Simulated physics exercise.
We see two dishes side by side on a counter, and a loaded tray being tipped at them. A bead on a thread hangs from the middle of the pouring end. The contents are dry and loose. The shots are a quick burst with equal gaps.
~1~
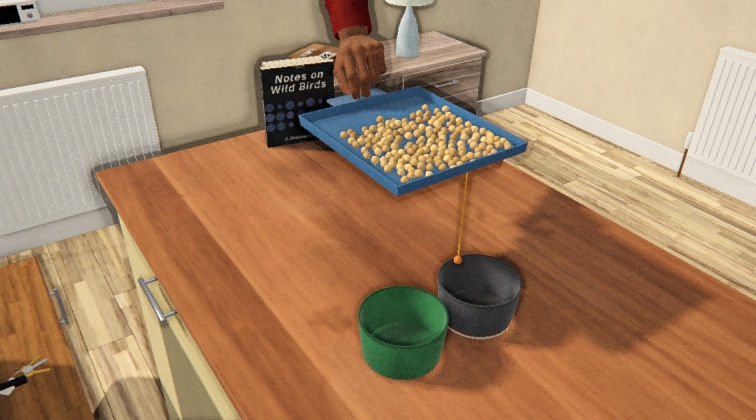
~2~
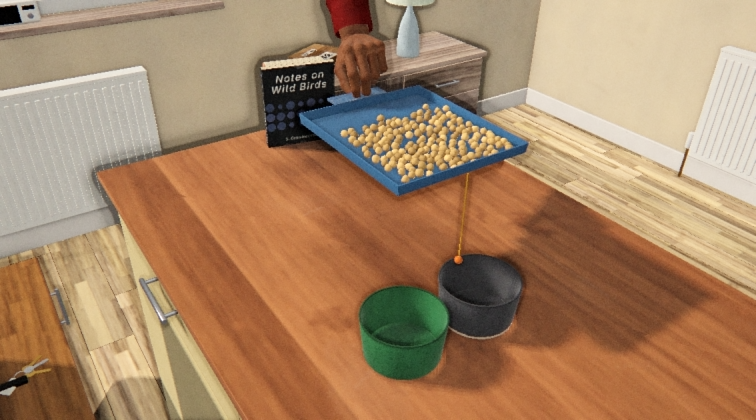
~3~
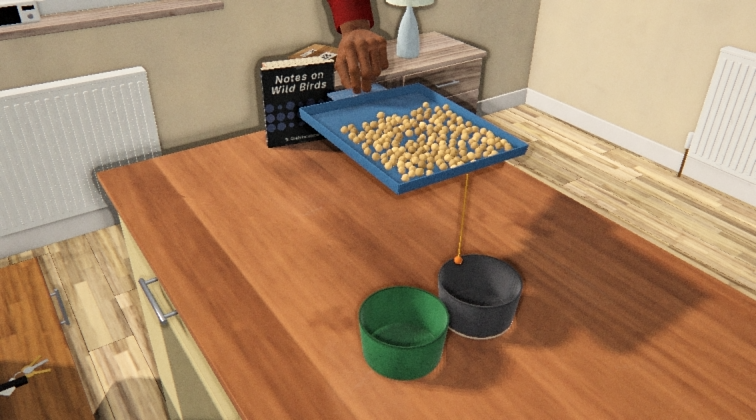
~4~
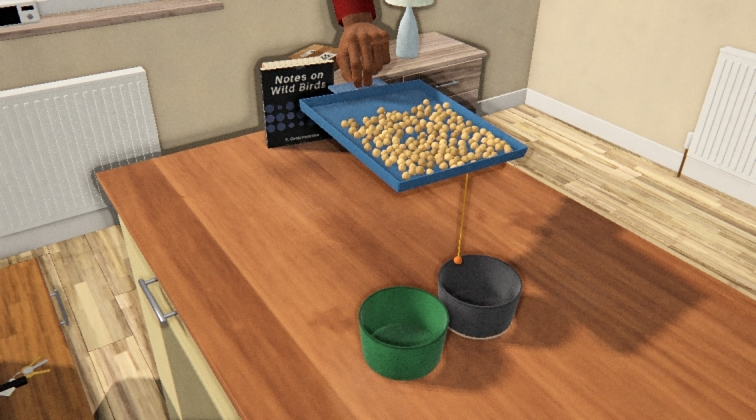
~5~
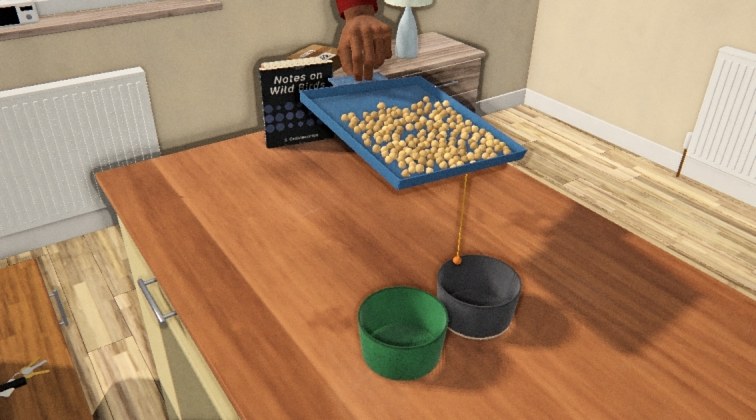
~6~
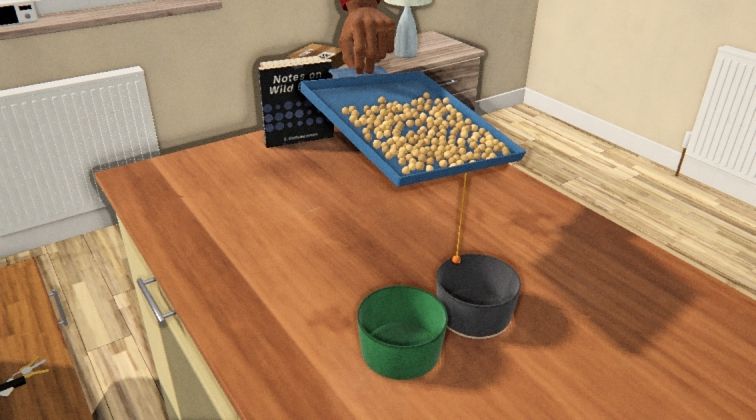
A room with pale walls, white radiators and light floorboards is seen from above, looking down across a wooden counter. A dark-skinned hand in a red sleeve holds a blue tray of chickpeas, an orange bead hanging beneath it, above a green dish and a dark grey one at right, with a bird book behind. The hand slowly tilts the tray slightly towards its right corner, while the chickpeas barely shift and the camera stays still.
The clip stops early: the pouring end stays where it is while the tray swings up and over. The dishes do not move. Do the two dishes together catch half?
In the dishes lies less than half of it.
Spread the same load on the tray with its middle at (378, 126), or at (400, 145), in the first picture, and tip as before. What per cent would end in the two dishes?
About 10 and 30 per cent.
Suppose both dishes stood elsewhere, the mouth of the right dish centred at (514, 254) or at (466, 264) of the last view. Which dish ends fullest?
First the right-hand dish, then the dish on the right.
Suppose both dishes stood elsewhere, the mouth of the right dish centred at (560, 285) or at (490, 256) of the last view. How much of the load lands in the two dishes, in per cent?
Roughly 10 per cent, and 70 per cent.
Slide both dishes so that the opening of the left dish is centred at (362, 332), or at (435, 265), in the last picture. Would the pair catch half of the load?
The first try: The smaller part. The second: Over half.
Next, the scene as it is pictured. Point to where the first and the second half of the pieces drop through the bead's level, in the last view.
First near (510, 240), later near (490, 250).
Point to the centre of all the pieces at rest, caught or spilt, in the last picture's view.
Around (498, 289).
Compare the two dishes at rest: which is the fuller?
The winner is the right one.
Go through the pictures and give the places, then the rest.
Corners of the pouring end (398, 185) and (526, 142), level; middle of the load (429, 145), dried chickpeas; left dish (430, 357); right dish (506, 317); bead on its thread (458, 260), in the first frame.
Corners of the pouring end (399, 185) and (527, 142), level; middle of the load (430, 145), in the second frame.
Corners of the pouring end (399, 184) and (527, 144), tipped barely, lowest at the right corner; middle of the load (430, 144), in the third frame.
Corners of the pouring end (400, 181) and (526, 147), tipped a little, lowest at the right corner; middle of the load (430, 142), in the fourth frame.
Corners of the pouring end (400, 179) and (525, 149), tipped a little, lowest at the right corner; middle of the load (430, 140), in the fifth frame.
Corners of the pouring end (401, 176) and (524, 151), tipped a little, lowest at the right corner; middle of the load (430, 137); left dish (429, 357); right dish (505, 316), in the sixth frame.
Just after the last frame, tray tipped steeply; every one on the tray.
A moment on, tray tipped right over; every one on the tray.
Further on, tray tipped past a quarter turn; roughly a third in the right dish; roughly two thirds outside both.
When it is over, tray tipped past a quarter turn; not one in the left dish; roughly a third in the right dish; roughly two thirds outside both.
